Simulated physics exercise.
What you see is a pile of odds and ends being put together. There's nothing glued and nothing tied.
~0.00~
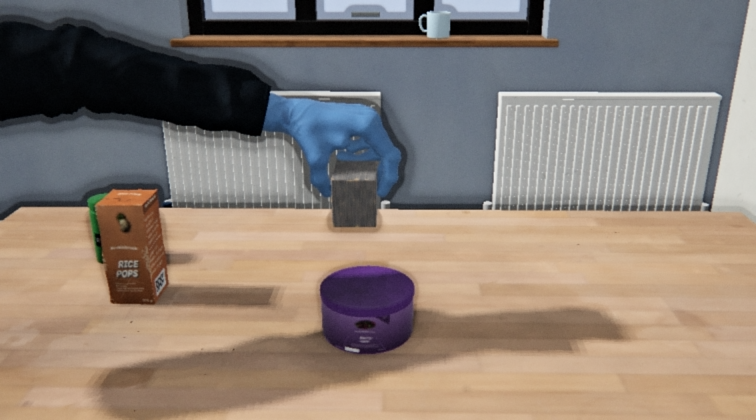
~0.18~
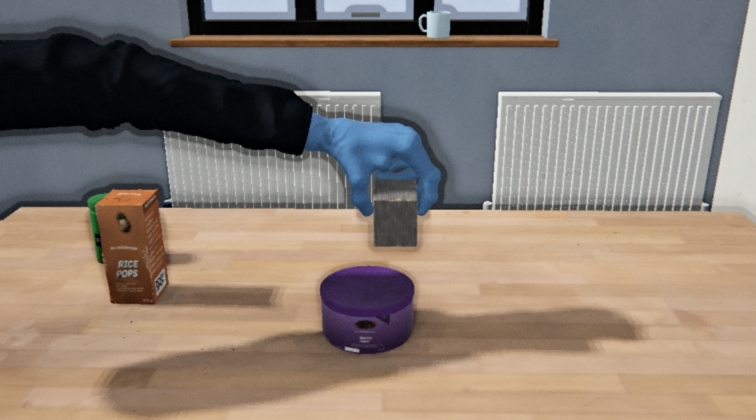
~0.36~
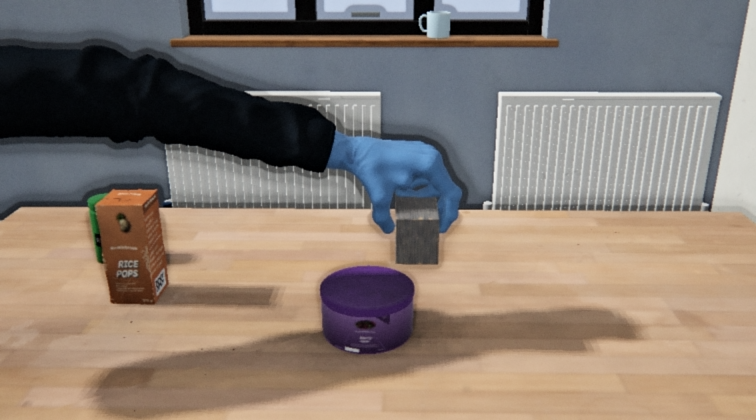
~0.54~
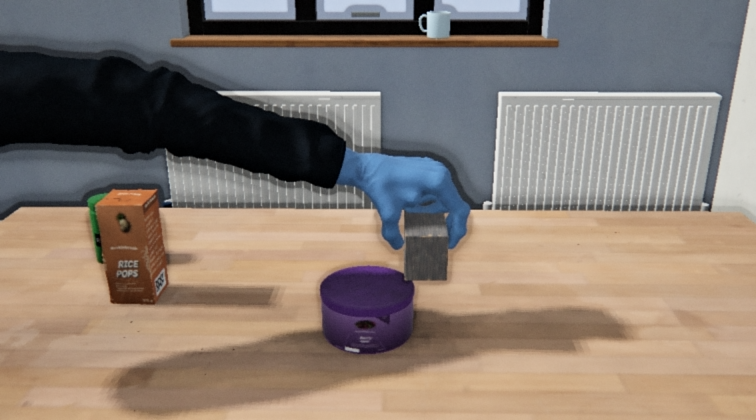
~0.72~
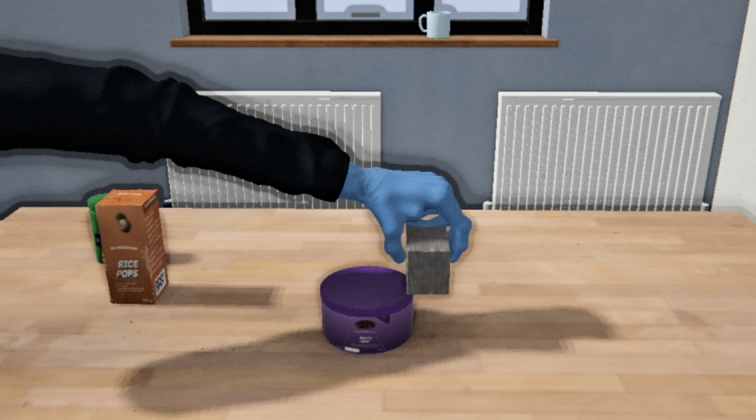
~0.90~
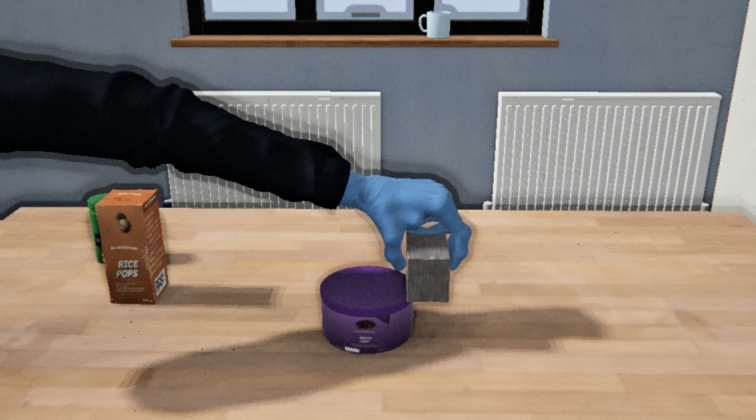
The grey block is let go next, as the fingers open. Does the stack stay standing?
No, the pile cannot bear the load.
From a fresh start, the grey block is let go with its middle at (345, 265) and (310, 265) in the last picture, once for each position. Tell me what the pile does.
On the first release the pile stays intact, while on the second it caves in.
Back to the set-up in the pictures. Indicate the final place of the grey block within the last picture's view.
The object finishes somewhere near (454, 313).
After 1.20 s, grey block now fallen.
After 1.80 s, nothing new.
In the end (4.0 s), fallen, grey block; the other 3 unmoved. At the end, from the last picture's camera, grey block near (454, 313). The pile comes apart.
